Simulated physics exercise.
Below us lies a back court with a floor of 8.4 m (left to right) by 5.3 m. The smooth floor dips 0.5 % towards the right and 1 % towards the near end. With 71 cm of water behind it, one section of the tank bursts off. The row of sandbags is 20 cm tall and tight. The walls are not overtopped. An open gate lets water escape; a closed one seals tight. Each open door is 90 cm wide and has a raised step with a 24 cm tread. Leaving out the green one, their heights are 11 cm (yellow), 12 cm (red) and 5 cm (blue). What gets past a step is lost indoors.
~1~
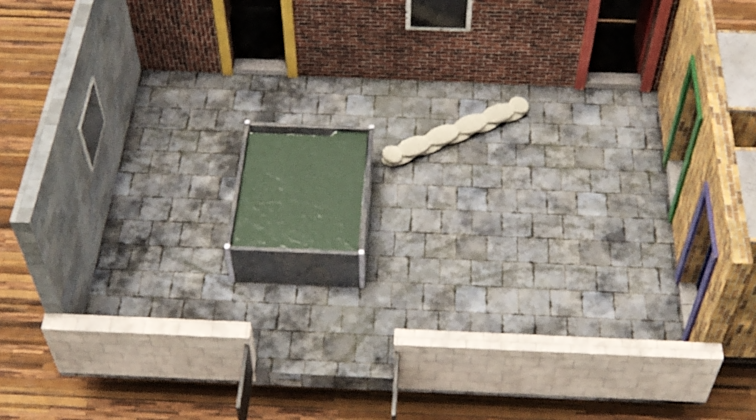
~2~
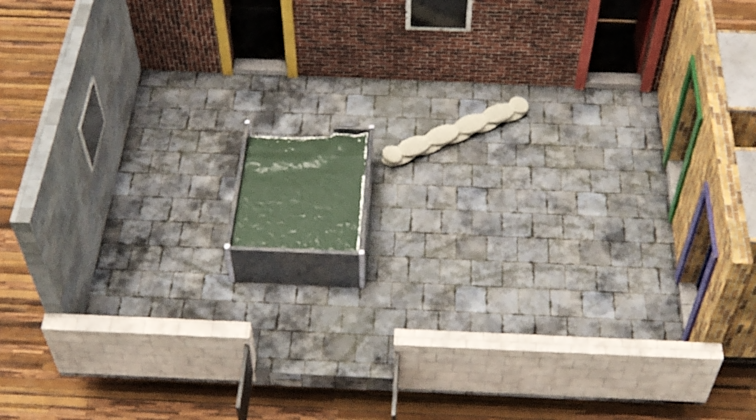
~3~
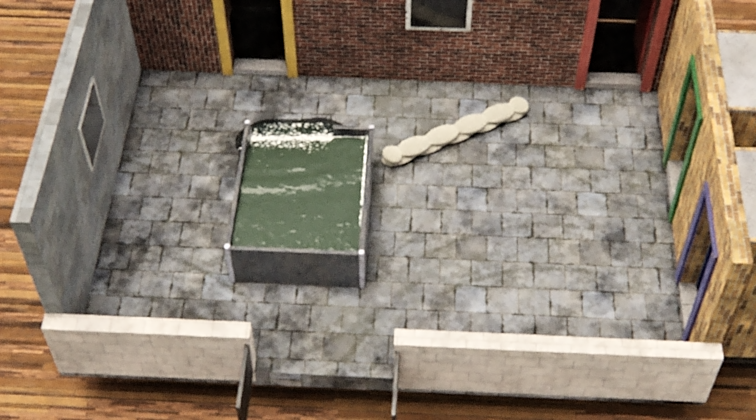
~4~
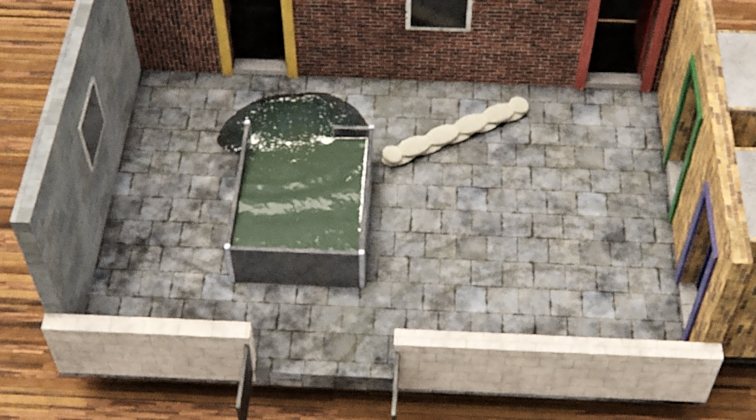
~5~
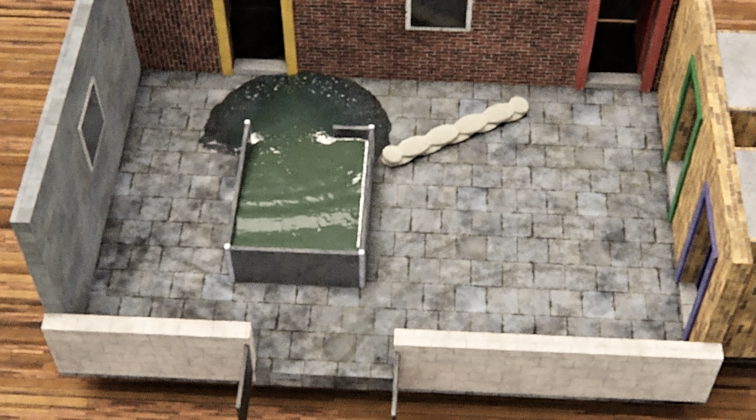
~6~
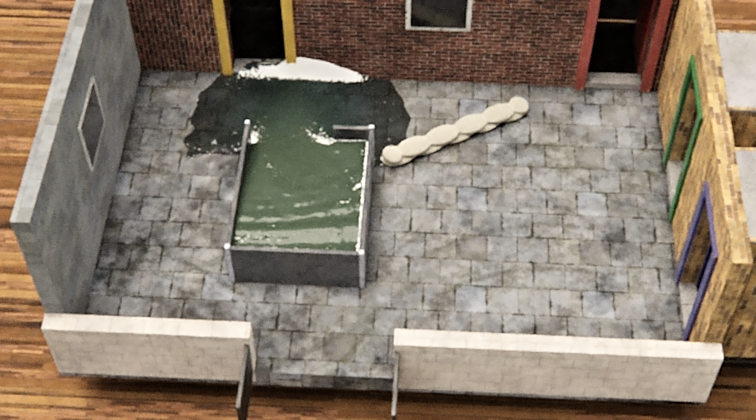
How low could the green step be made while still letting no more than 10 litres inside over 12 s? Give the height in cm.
Some 5 cm above the ground.
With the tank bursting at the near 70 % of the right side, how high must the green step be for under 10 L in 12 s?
About 20 cm.
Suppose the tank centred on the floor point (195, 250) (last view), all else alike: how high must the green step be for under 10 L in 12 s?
Some 6.0 cm.
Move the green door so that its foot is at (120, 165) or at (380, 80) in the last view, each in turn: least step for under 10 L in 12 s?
Roughly 7.0 and 23 cm.
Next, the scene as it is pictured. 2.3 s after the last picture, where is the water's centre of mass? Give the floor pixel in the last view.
Around (309, 159).
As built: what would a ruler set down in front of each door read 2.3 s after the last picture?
In cm: Yellow 24, red 5, blue 0, green 0.
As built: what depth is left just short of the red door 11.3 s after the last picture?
Some 2.5 cm.
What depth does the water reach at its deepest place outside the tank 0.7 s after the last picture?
About 42 cm.
Then, 0.7 s after the last picture water covers 15 % of the floor, deepest (42 cm) near (306, 79); it has not reached the green door.
Then, 2.3 s after the last picture water covers 30 % of the floor, deepest (34 cm) near (142, 73); it has not reached the green door.
Then, 11.3 s after the last picture water covers 90 % of the floor, deepest (10 cm) near (77, 347); 3 cm at the green door, 0 litres in over its 20 cm step.
At the green door as built, the water peaked near 8 cm, 3.7 s after the last picture.
With a step of 4 cm, 16 litres would have come in within the 12 s; with 5.5 cm, 6 litres. So under 10 litres takes about 5 cm.
